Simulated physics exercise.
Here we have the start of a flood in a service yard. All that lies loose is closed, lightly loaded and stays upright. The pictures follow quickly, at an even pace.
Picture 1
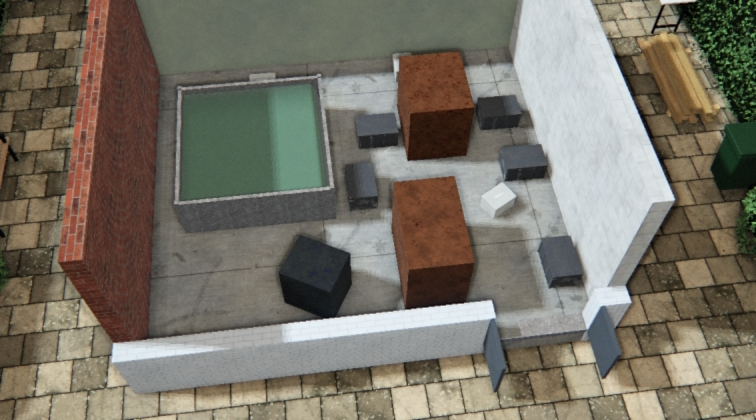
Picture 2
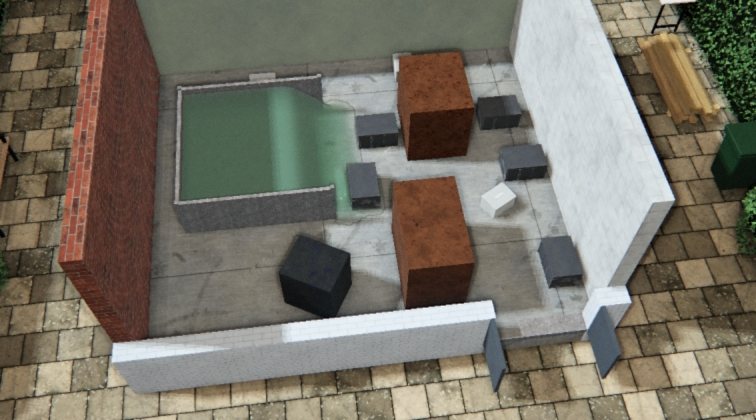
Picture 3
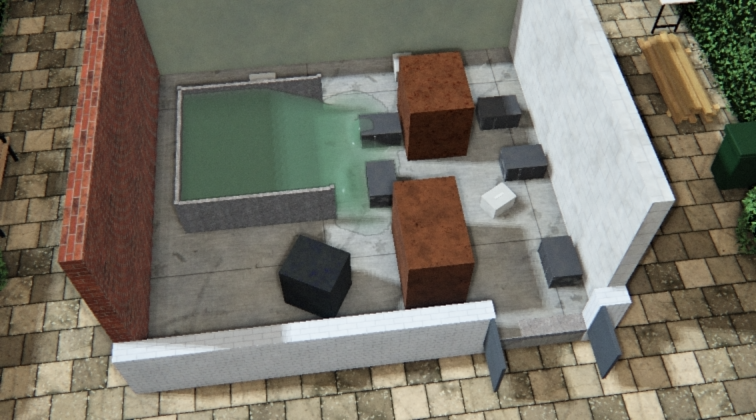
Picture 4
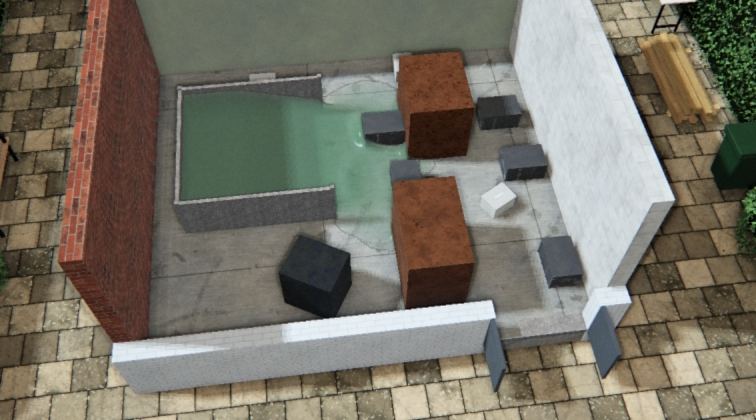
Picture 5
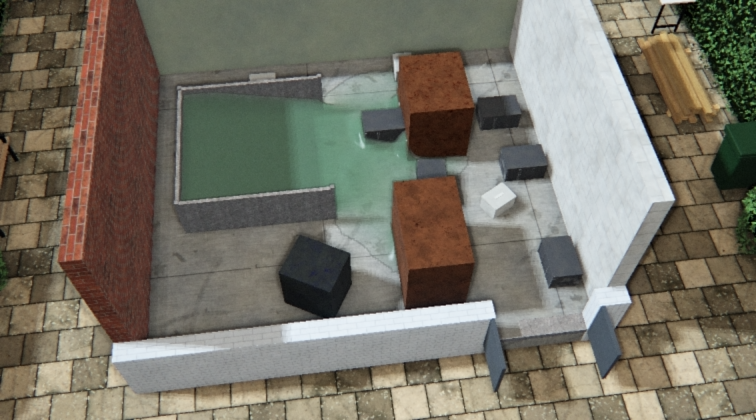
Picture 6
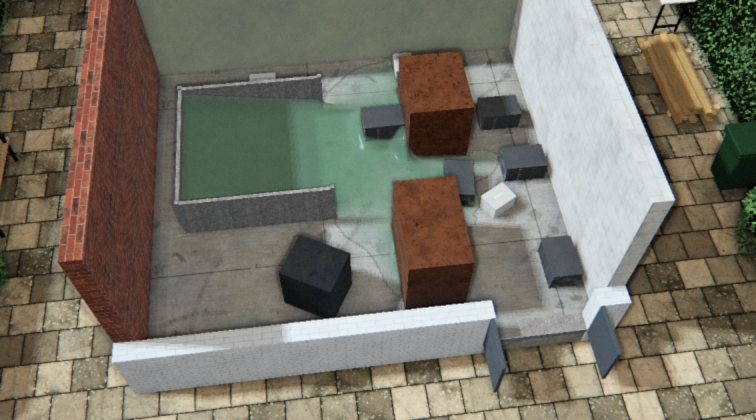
Green water poured from a walled tank across the yard floor and spread around two rusty-brown blocks, pushing one gray crate right through the gap between them while another beside it barely shifted.
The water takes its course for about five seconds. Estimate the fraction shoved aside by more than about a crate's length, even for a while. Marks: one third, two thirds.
Share: Two thirds or more.
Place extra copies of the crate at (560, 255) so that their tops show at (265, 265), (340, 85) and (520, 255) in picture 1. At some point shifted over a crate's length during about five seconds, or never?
One after the other: Short of that, that far or more, pushed that far.
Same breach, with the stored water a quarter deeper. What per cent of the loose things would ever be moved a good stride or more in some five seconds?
Close to 100 %.
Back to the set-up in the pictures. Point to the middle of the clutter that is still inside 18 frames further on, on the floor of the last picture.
Near (399, 137).
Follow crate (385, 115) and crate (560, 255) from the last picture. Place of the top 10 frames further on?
Near (351, 65) and (568, 286).
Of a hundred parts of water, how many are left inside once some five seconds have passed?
Near 86 in a hundred.
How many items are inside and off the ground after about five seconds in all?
3 of them.
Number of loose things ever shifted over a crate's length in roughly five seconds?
That makes 8.
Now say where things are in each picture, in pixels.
A crate at (361, 180) rests on the ground; a crate at (377, 124), on the bottom; 0 of 8 have shifted, in the first picture.
A crate at (363, 180), on the bottom, close to its start; a crate at (377, 124) rests on the ground; 0 of 8 have shifted, in the second picture.
A crate at (382, 178), on the bottom, close to its start; a crate at (380, 124), on the bottom, close to its start; 1 of 8 have shifted, in the third picture.
A crate at (406, 177), on the bottom, a stride from its start; a crate at (383, 122) rests on the ground, close to its start; 2 of 8 have shifted, in the fourth picture.
A crate at (432, 176), on the bottom, a stride from its start; a crate at (383, 120), on the bottom, close to its start; 2 of 8 have shifted, in the fifth picture.
A crate at (460, 177) rests on the ground, a stride from its start; a crate at (383, 116), afloat, close to its start; 2 of 8 have shifted, in the sixth picture.
A moment on, 1 of 8 are well off their spots; 1 afloat.
Next, 4 of 8 are well off their spots; 4 afloat.
Later, 6 of 8 are well off their spots; 3 afloat.
In the end, 7 of 8 are well off their spots, and 8 have been at some point; 3 afloat.
